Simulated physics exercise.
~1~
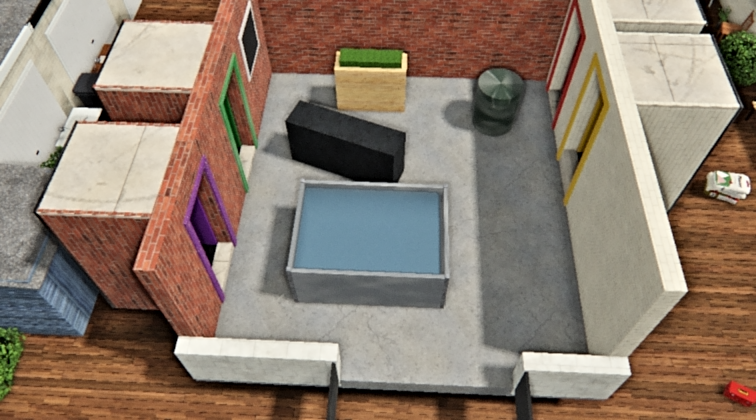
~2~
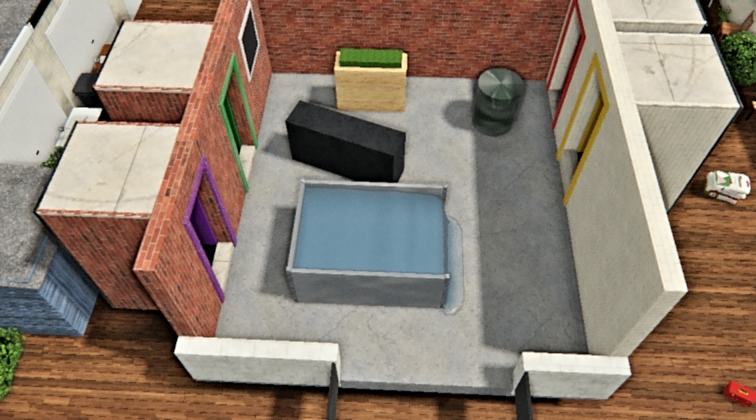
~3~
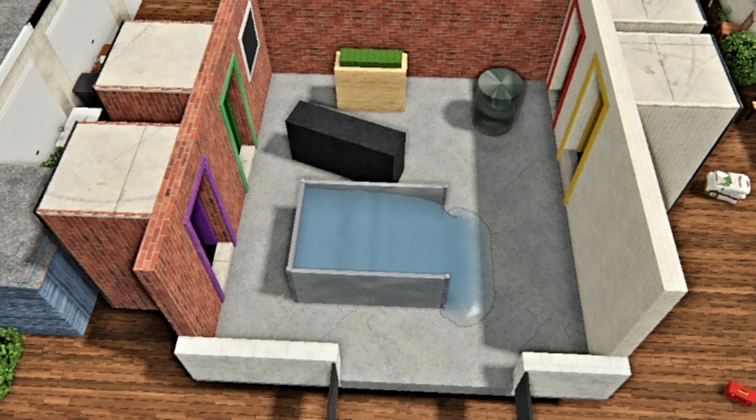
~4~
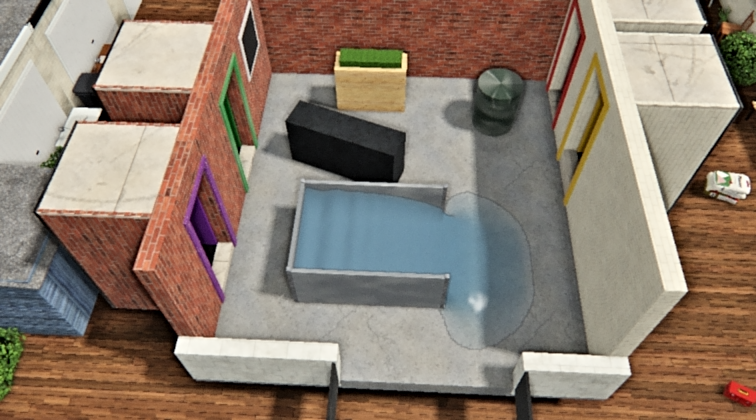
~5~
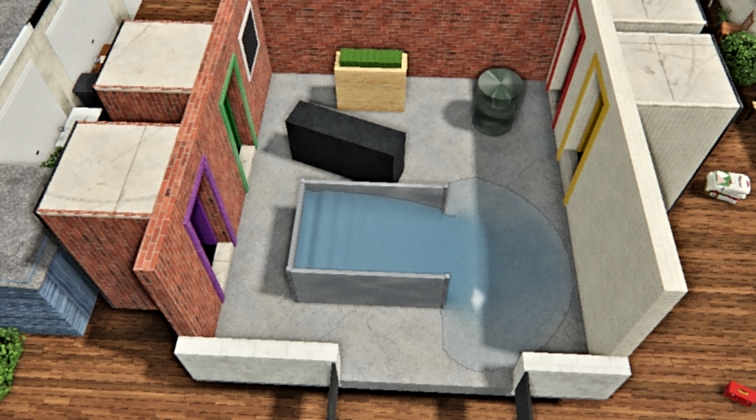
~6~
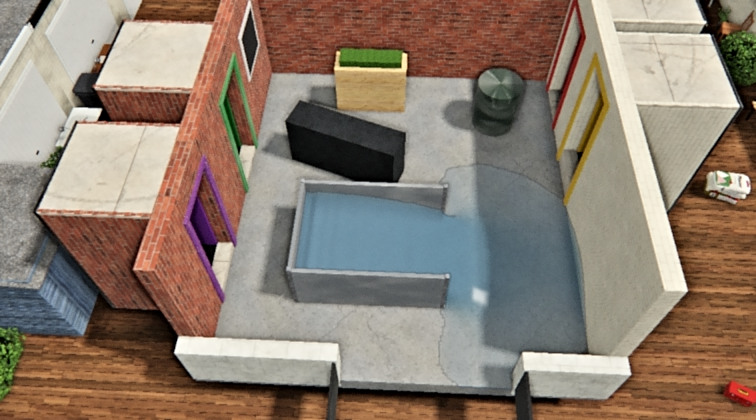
Water pouring through the open right side of a grey tank, spreading across a brick-walled yard's concrete floor to the right wall.
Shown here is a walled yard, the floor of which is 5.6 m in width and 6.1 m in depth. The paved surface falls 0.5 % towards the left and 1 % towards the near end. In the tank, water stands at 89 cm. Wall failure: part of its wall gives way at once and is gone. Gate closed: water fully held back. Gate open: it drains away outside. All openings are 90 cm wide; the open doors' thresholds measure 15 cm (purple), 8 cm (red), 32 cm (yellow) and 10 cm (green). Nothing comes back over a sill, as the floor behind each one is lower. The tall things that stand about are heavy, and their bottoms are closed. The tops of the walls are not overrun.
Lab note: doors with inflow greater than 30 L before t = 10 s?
My prediction: Purple door: Within the allowance; red door: Beyond the allowance; yellow door: Within the allowance; green door: Within the allowance.
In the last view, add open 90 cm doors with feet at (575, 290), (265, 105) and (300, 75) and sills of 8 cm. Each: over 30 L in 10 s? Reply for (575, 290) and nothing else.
Beyond it.
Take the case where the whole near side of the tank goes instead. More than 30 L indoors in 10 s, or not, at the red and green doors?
Compared with the limit, red is lower and green is lower.
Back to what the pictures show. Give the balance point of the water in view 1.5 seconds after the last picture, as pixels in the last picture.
Around (482, 256) in the last picture.
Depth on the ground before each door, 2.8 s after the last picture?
Depths: Purple door 0 cm, red door 19 cm, yellow door 15 cm, green door 0 cm.
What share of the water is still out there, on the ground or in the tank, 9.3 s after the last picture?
Some 74 out of every hundred parts.
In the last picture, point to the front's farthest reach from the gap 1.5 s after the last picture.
Somewhere around (547, 86).
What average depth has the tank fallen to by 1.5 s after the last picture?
It averages close to 27 centimetres.
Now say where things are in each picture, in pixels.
In the first frame, the tank at (371, 229) is whole and still, 89 cm deep.
In the second frame, the front is at (446, 312), 0.9 m from the gap at (441, 250); 0.4 m2 of floor is under water; 89 cm left at the back of the tank.
In the third frame, the front is at (470, 320), 1.1 m from the gap at (441, 253); 1.3 m2 of floor is under water; 89 cm left at the back of the tank.
In the fourth frame, the front is at (510, 329), 1.5 m from the gap at (440, 254); 3.1 m2 of floor is under water; 86 cm left at the back of the tank.
In the fifth frame, the front is at (567, 289), 2.1 m from the gap at (440, 255); 5.3 m2 of floor is under water; 77 cm left at the back of the tank.
In the sixth frame, the front is at (587, 340), 2.5 m from the gap at (440, 255); 7.1 m2 of floor is under water; 75 cm left at the back of the tank.
Then, 0.7 s after the last picture water covers 30 % of the floor and is deepest (60 cm) near (592, 375); purple door not reached, red door not reached, yellow door 24 cm at the sill, 0 L in, green door not reached.
Then, 1.5 s after the last picture water covers 35 % of the floor and is deepest (50 cm) near (592, 375); purple door not reached, red door 10 cm at the sill, 0 L in, yellow door 25 cm at the sill, 0 L in, green door not reached.
Then, 2.8 s after the last picture water covers 65 % of the floor and is deepest (31 cm) near (548, 92); purple door not reached, red door 19 cm at the sill, 29 L in, yellow door 15 cm at the sill, 0 L in, green door not reached.
Then, 5.3 s after the last picture water covers 95 % of the floor and is deepest (24 cm) near (272, 78); purple door 7 cm at the sill, 0 L in, red door 13 cm at the sill, 107 L in, yellow door 7 cm at the sill, 0 L in, green door 5 cm at the sill, 0 L in.
Then, 9.3 s after the last picture water covers 95 % of the floor and is deepest (18 cm) near (211, 358); purple door 12 cm at the sill, 0 L in, red door 5 cm at the sill, 119 L in, yellow door 6 cm at the sill, 0 L in, green door 8 cm at the sill, 2 L in.
